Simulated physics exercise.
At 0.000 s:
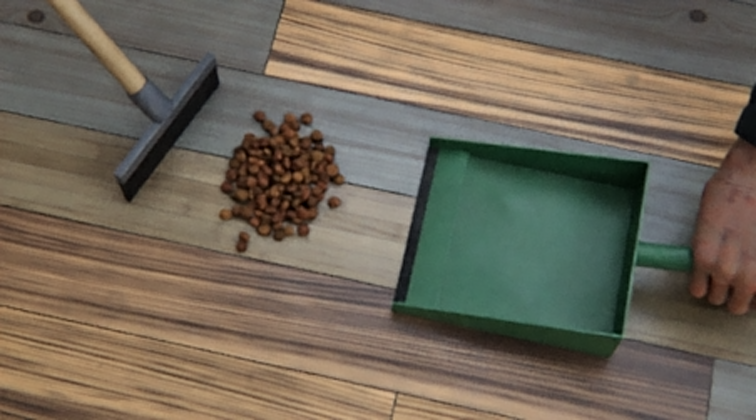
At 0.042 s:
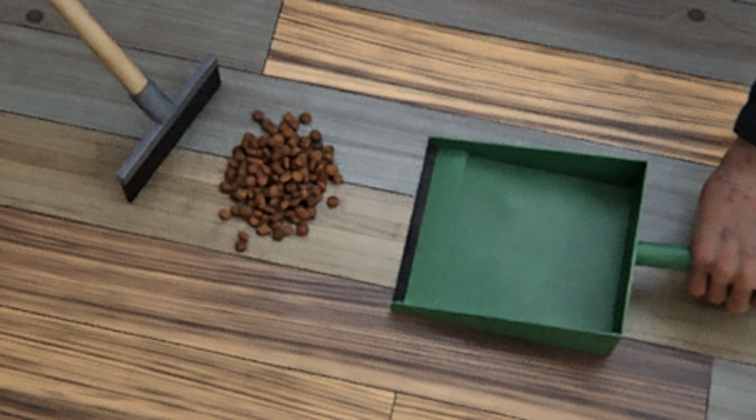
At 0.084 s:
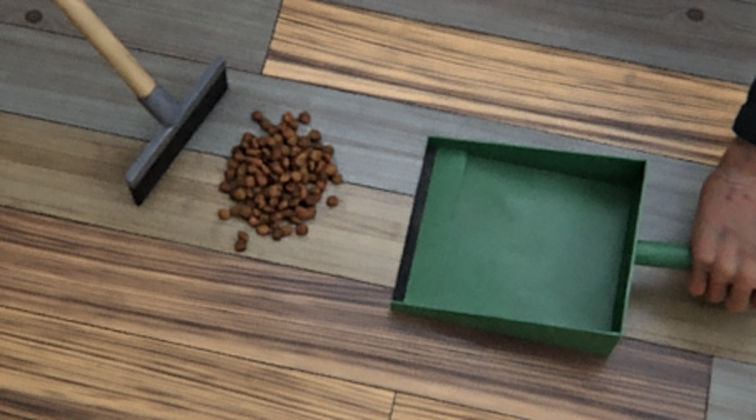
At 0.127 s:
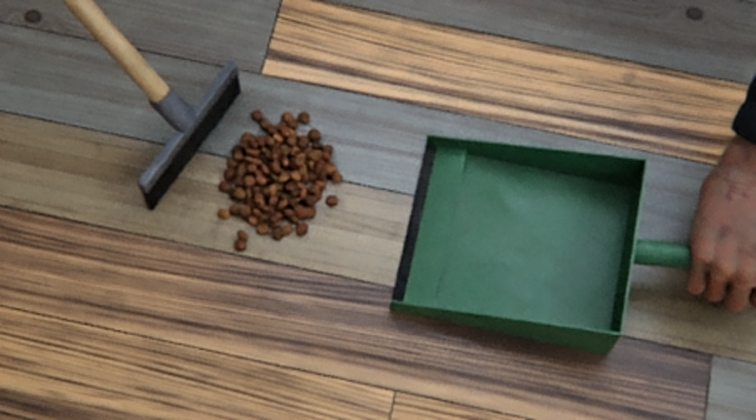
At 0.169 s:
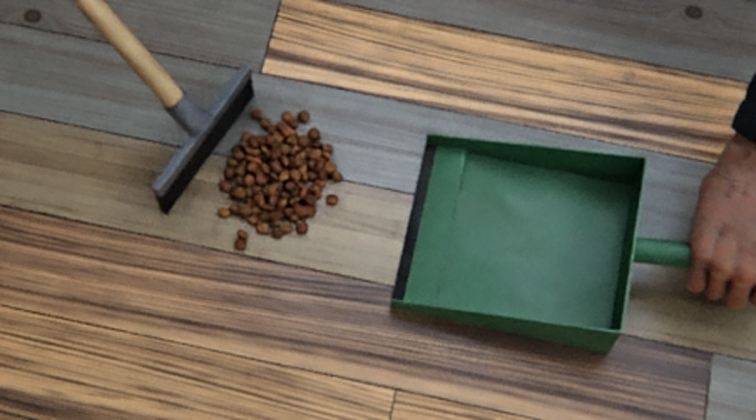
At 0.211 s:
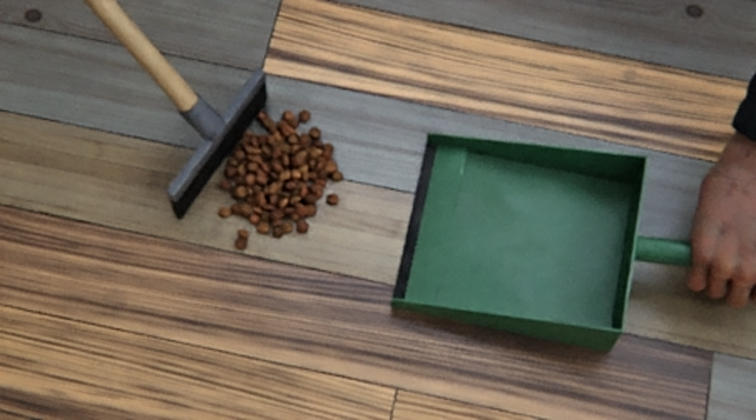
A hand held a green dustpan still on a wood-plank floor while a wooden-handled sweeper with a dark blade slid a short way right, coming up against the edge of a small brown kibble pile.
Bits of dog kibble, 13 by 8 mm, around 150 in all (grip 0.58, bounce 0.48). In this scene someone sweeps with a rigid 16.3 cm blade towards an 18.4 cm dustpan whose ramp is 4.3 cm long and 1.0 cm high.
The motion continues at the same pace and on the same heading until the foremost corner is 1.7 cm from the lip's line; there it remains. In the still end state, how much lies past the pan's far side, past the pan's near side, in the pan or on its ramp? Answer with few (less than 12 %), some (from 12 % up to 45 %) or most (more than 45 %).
Far side - few; near side - few; pan - some.
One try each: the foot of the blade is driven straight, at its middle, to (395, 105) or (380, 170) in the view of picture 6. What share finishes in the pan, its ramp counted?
About 0 and 5 per cent.
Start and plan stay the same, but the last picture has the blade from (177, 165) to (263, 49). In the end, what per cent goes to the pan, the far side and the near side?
Pan 0 % / far 10 % / near 0 %.
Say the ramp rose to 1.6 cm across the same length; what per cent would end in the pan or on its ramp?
Estimate: About 20 in a hundred.
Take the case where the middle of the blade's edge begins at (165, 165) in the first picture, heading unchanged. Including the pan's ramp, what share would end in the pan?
Close to 20 in a hundred.
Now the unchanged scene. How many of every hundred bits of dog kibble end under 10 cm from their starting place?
The figure is some 5 percent.
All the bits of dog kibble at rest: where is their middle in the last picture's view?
When it all comes to rest, the middle is near (393, 226).
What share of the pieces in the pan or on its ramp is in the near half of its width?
Something like 20 per cent of the catch.
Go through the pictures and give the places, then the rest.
Blade from (121, 177) to (211, 61), moved 0.0 cm, 0 of the pieces shifted so far; middle of the pieces at (279, 177); pan at (535, 253), in the first frame.
Blade from (123, 178) to (212, 62), moved 0.3 cm, 0 of the pieces shifted so far; middle of the pieces at (277, 177), in the second frame.
Blade from (131, 181) to (220, 65), moved 1.3 cm, 0 of the pieces shifted so far; middle of the pieces at (277, 176), in the third frame.
Blade from (145, 186) to (233, 69), moved 2.8 cm, 0 of the pieces shifted so far; middle of the pieces at (276, 176), in the fourth frame.
Blade from (159, 191) to (246, 73), moved 4.3 cm, 0 of the pieces shifted so far; middle of the pieces at (276, 175), in the fifth frame.
Blade from (174, 195) to (261, 78), moved 5.8 cm, 1 of the pieces shifted so far; middle of the pieces at (277, 174); pan at (534, 248). The blade's pace is about 0.36 m/s, heading 9 degrees towards the viewer's side, in the sixth frame.
After 0.44 s, middle of the blade 12 cm from the lip; 0 % over the lip, far side 0 %, near side 0 %.
After 0.59 s, middle of the blade 7 cm from the lip; 0 % over the lip, far side 0 %, near side 0 %.
Then, at 0.86 s, middle of the blade 4 cm from the lip; 20 % over the lip, far side 0 %, near side 0 %.
In the end, at 1.2 s, far side 0 %, near side 0 %, pan 20 %, in front of the lip or behind the blade 75 %.
